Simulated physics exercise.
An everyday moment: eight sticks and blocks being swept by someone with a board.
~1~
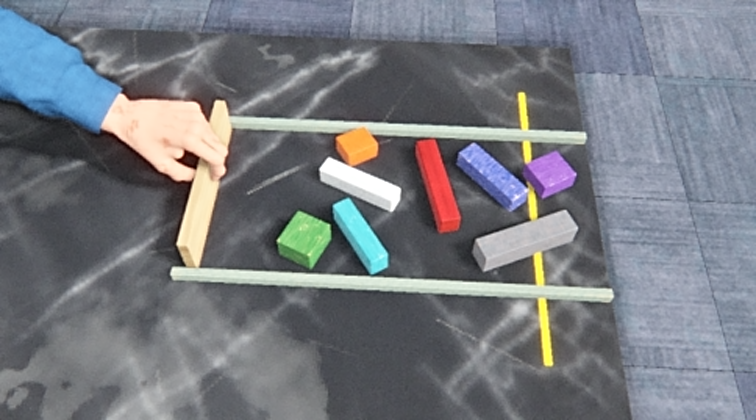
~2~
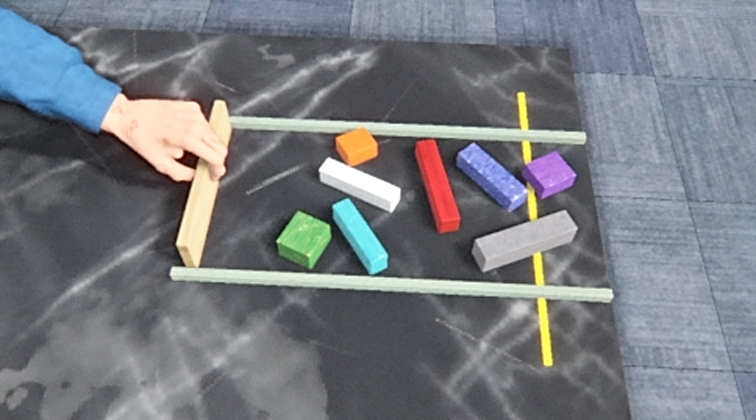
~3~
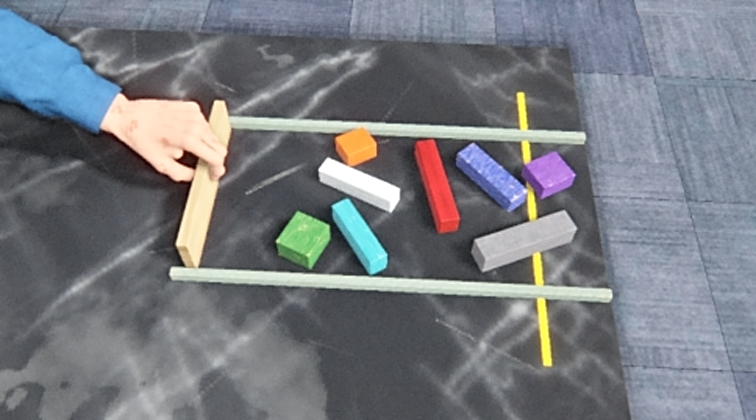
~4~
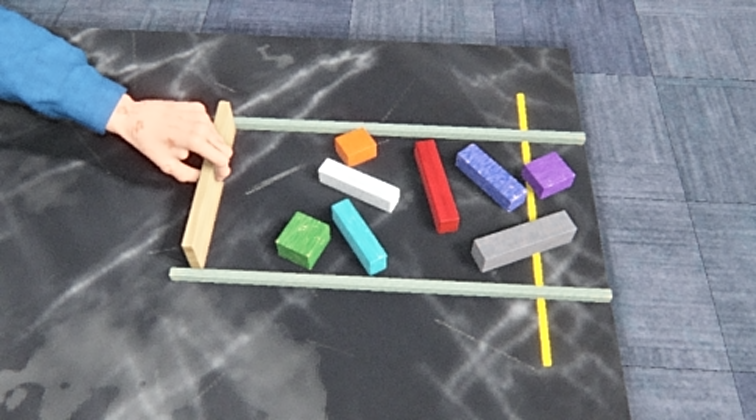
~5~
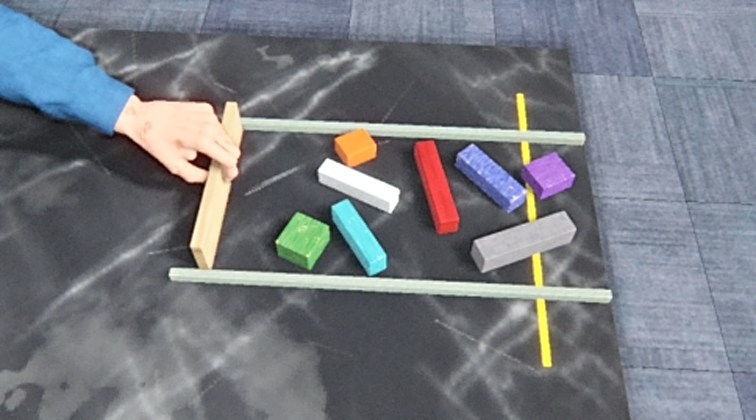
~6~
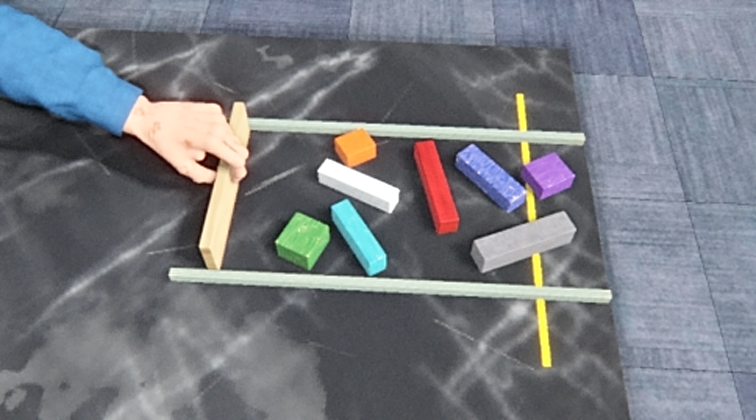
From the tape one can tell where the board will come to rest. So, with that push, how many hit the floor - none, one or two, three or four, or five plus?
Fallen: Three or four.
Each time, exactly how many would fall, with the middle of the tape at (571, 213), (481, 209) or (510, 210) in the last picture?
Tallies in the order asked: 6, 0, 2.
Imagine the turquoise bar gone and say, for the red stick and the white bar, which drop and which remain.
The red stick survives, the white bar is kept.
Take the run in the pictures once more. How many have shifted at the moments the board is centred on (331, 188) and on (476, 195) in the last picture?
Moved so far: 4, later 8.
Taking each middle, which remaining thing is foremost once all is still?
The turquoise bar is it.
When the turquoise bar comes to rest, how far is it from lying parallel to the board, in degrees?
I'd put it at about 0°.
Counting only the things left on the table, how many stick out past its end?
I get 1.
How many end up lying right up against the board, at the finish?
So the total is 3.
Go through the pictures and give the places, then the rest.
Purple block (549, 175); grey bar (525, 240); blue bar (492, 177); board (207, 181); tape (533, 210), in the first frame.
Grey bar (524, 241); orange block (356, 147), in the second frame.
Blue bar (491, 177); board (206, 181), in the third frame.
Purple block (548, 175); red stick (436, 185), in the fourth frame.
Grey bar (523, 242); white bar (358, 186), in the fifth frame.
Purple block (547, 176); grey bar (523, 242); blue bar (490, 178); board (227, 183); tape (532, 211), in the sixth frame.
Soon after, none off yet; purple block at rest near (547, 176); grey bar at rest near (523, 242); blue bar at rest near (490, 178).
After that, none off yet; purple block moving near (554, 174); grey bar displaced a little near (546, 241); blue bar displaced a little near (520, 174).
In the end, the number that fall off is three or four; gone, red stick, blue bar, grey bar and purple block.
